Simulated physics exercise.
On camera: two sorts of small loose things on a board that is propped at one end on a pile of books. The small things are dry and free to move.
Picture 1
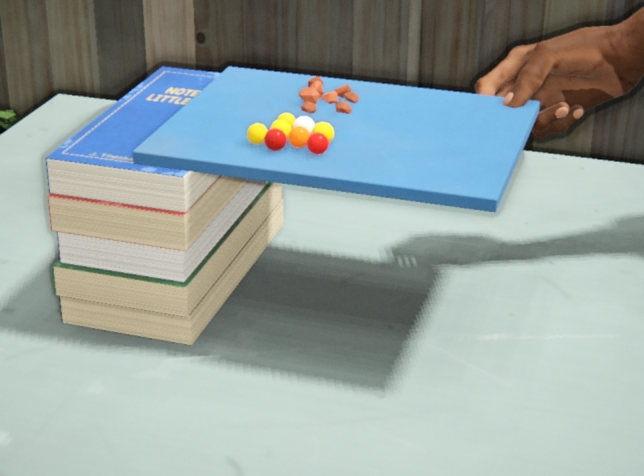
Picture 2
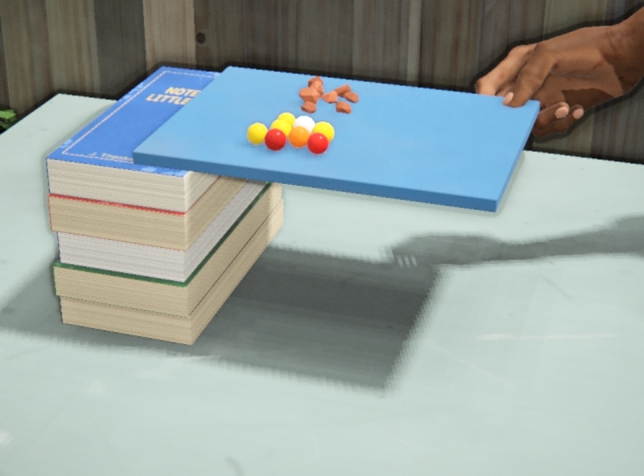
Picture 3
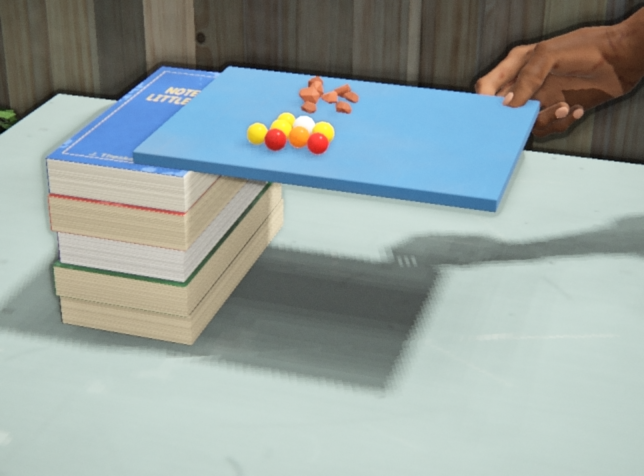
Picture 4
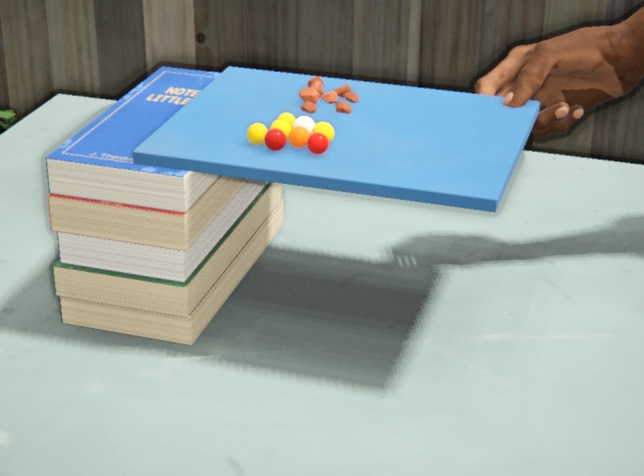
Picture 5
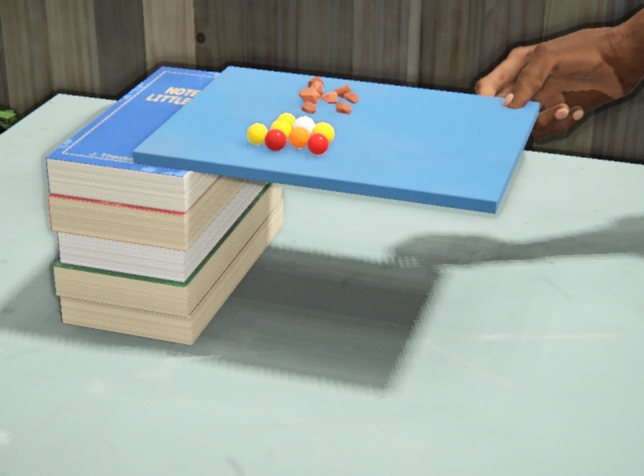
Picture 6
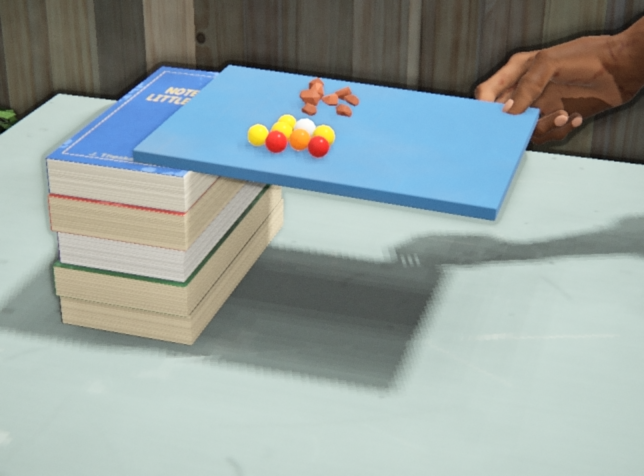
On a pale green tabletop before a dark wooden plank wall, seen from slightly above, a stack of thick books stands at the left. A blue board rests on the stack and reaches right to a hand gripping its far corner, with yellow, red, orange and white balls near its middle and reddish-brown bits behind them. The hand lowers the board's right end very slightly, while the balls and bits keep their places on it and the view stays still.
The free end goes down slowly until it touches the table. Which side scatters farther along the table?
The near one outruns the other.
Then, 0.72 s after the last picture, board sloping at 22°; near batch mostly less than half a board's length out; far batch all still on the board.
Then, 1.34 s after the last picture, board sloping at 38°; near batch mostly one to two board lengths out, a small part gone off the table; far batch mostly at the foot of the board.
Then, 1.88 s after the last picture, board resting at 39°; near batch mostly more than two board lengths out, about a third gone off the table; far batch mostly less than half a board's length out.
At rest, board resting at 39°; near batch mostly more than two board lengths out, most gone off the table; far batch mostly less than half a board's length out; the near batch has gone farther.
